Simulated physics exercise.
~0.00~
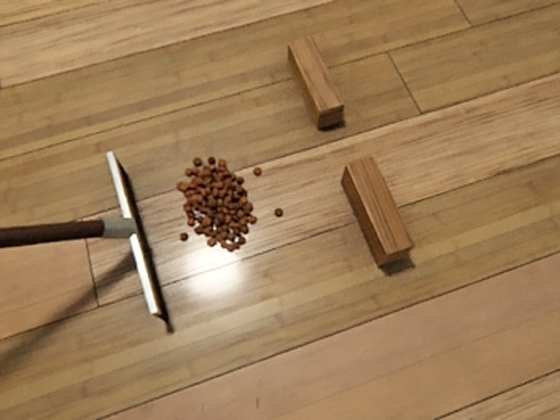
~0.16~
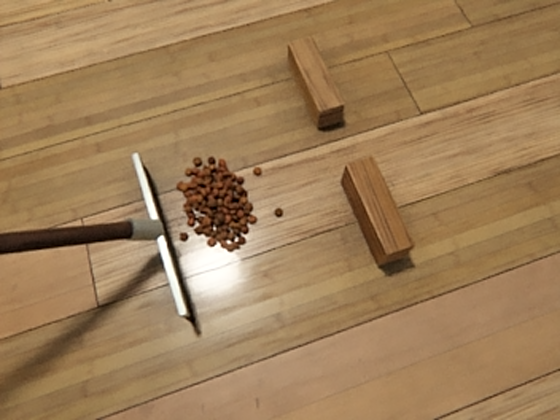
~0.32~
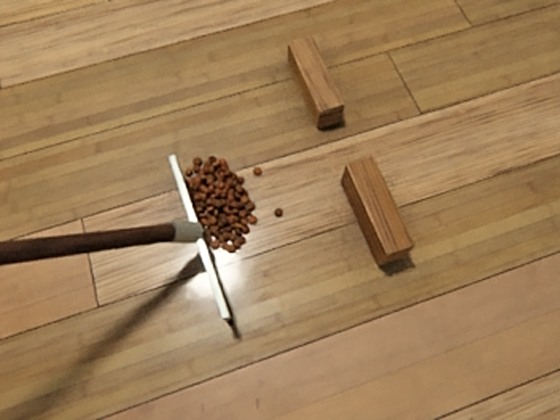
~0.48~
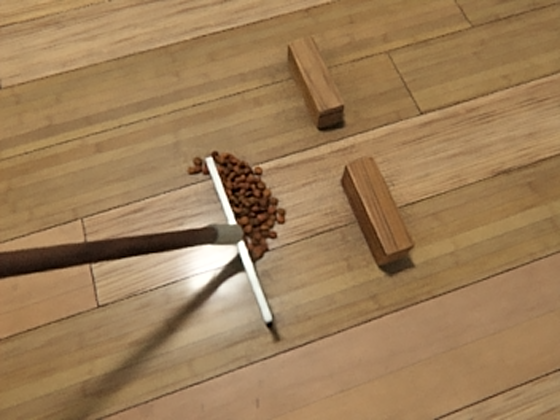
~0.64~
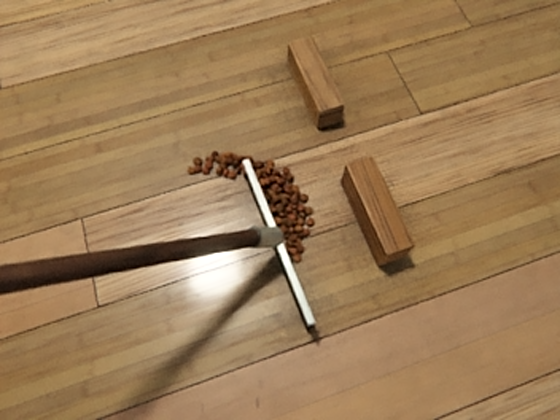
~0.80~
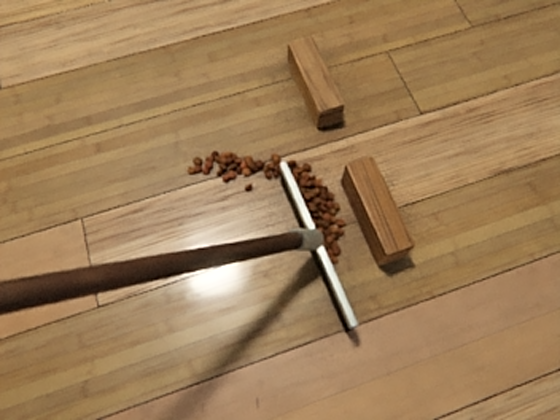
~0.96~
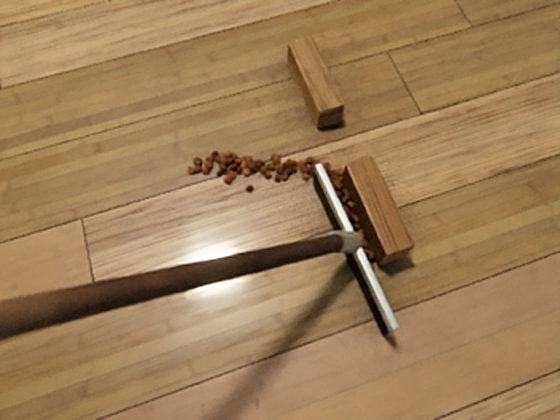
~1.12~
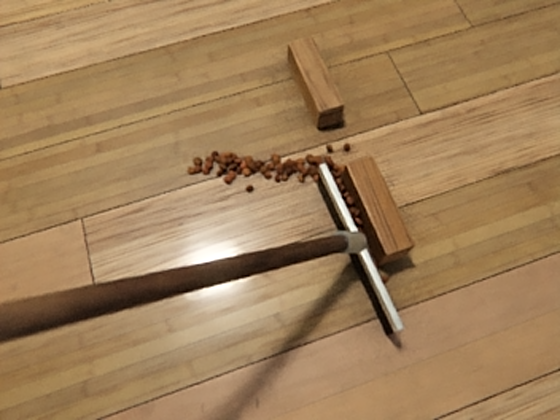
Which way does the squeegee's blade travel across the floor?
The blade travels to the right, toward the wooden blocks.
